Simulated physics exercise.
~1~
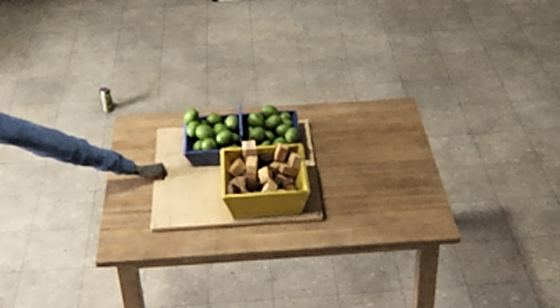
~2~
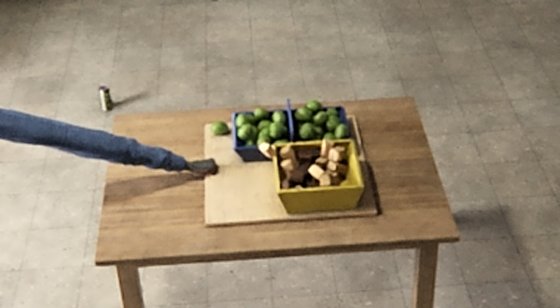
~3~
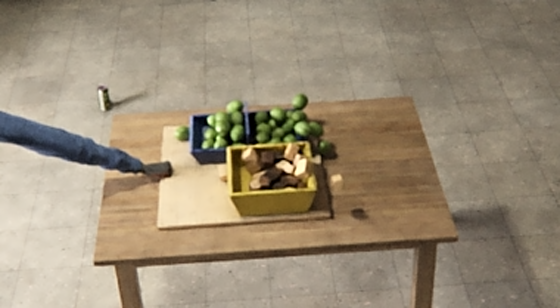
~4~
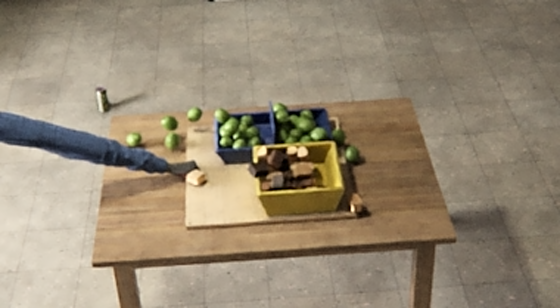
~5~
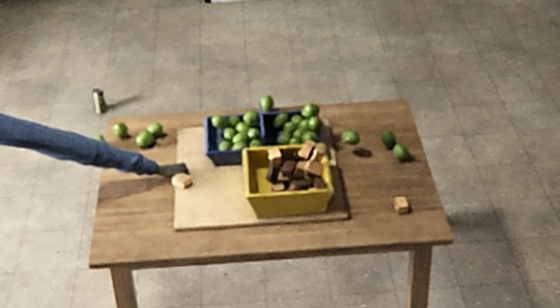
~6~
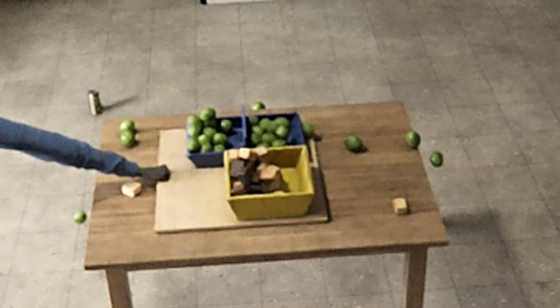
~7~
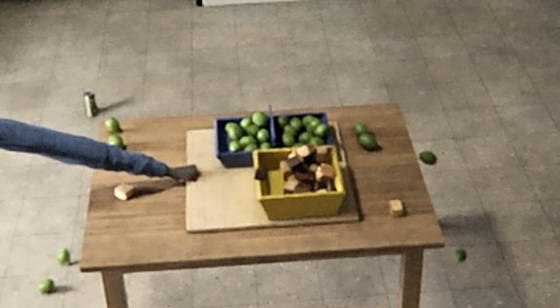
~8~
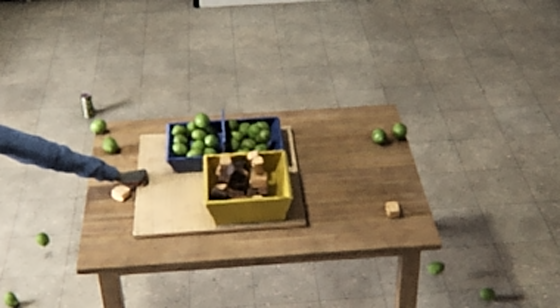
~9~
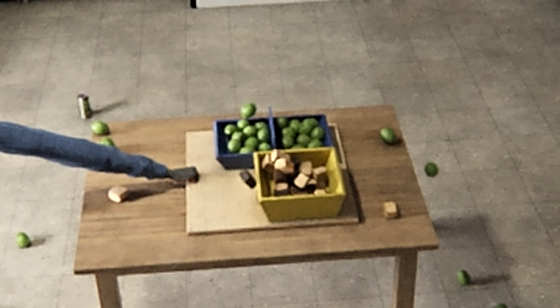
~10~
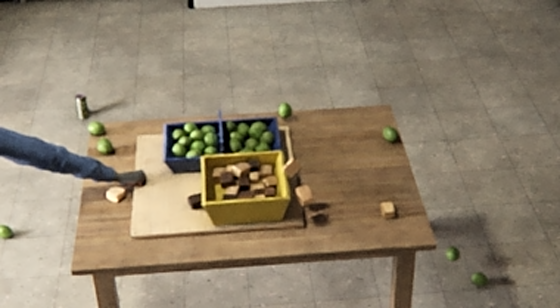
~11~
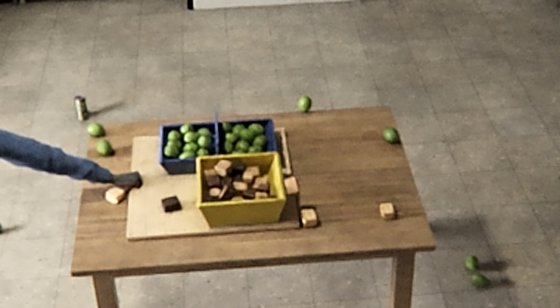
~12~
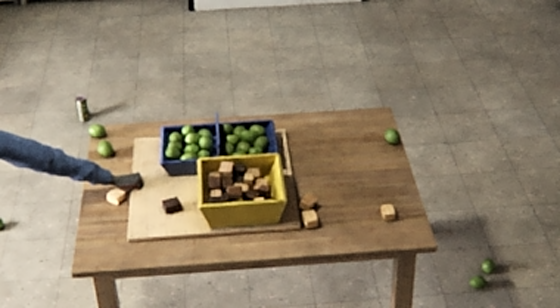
An arm shakes two crates on a board, spilling limes and blocks before stopping.
